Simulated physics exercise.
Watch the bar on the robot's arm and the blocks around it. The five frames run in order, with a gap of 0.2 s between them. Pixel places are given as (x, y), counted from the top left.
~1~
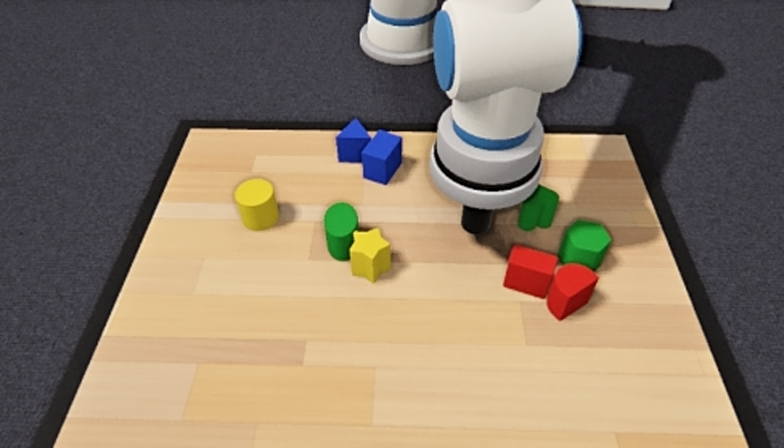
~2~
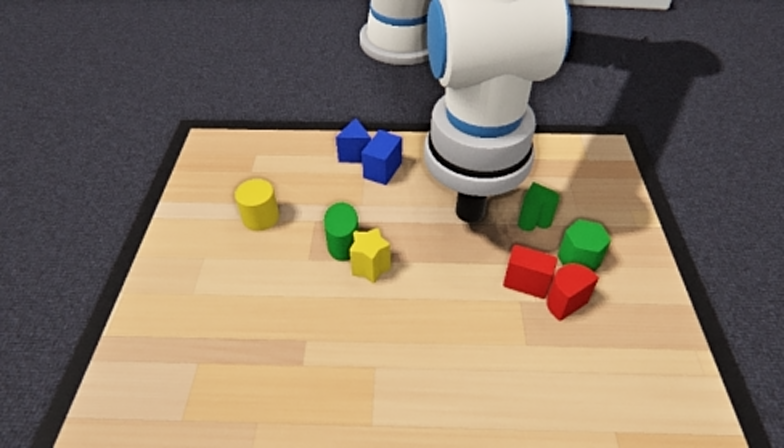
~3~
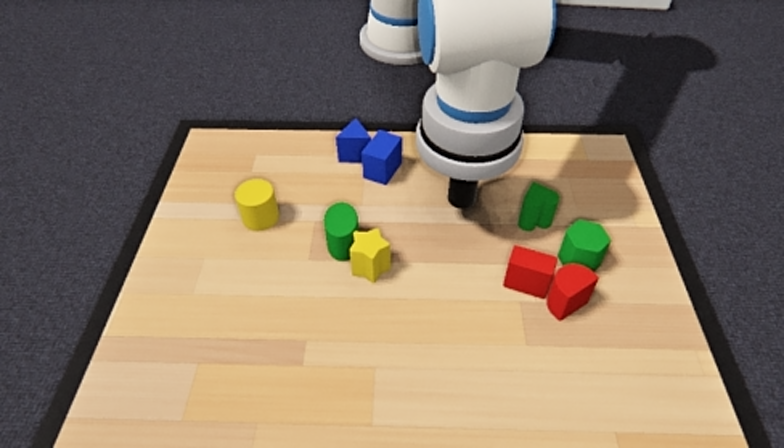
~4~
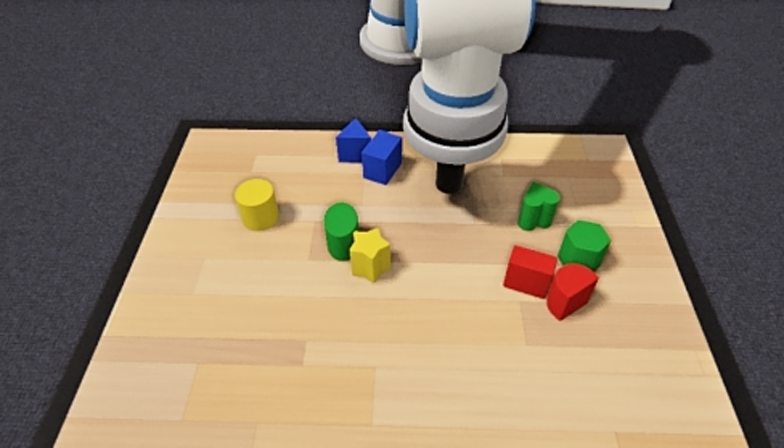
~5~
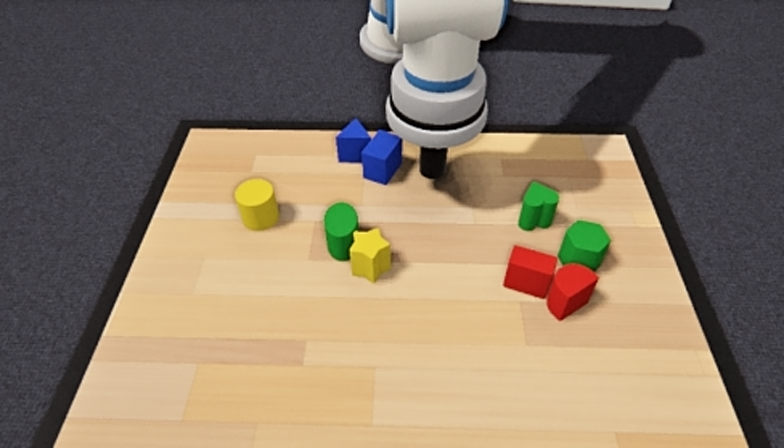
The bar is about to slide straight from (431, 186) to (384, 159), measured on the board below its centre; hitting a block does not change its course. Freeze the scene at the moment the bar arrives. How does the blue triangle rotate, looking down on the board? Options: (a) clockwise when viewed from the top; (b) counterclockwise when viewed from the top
The one that fits is a, clockwise when viewed from the top.
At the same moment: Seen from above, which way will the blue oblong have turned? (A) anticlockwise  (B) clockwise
That would be A.
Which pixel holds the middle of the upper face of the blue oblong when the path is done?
I'd say the blue oblong ends with its top centre at (357, 137).
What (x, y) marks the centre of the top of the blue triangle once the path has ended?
Answer: (328, 128).
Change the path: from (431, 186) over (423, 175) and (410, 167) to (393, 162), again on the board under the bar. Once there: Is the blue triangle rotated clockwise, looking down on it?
I believe so.
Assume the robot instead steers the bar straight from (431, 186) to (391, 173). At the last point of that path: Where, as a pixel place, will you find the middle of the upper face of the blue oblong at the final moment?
It will likely be found at (368, 138).
On the path given first. Halfway along, bar at (407, 158); nothing pushed yet.
At the end, bar at (384, 145); blue triangle at (328, 128), turned 40° clockwise; blue oblong at (357, 137), turned 50° anticlockwise.
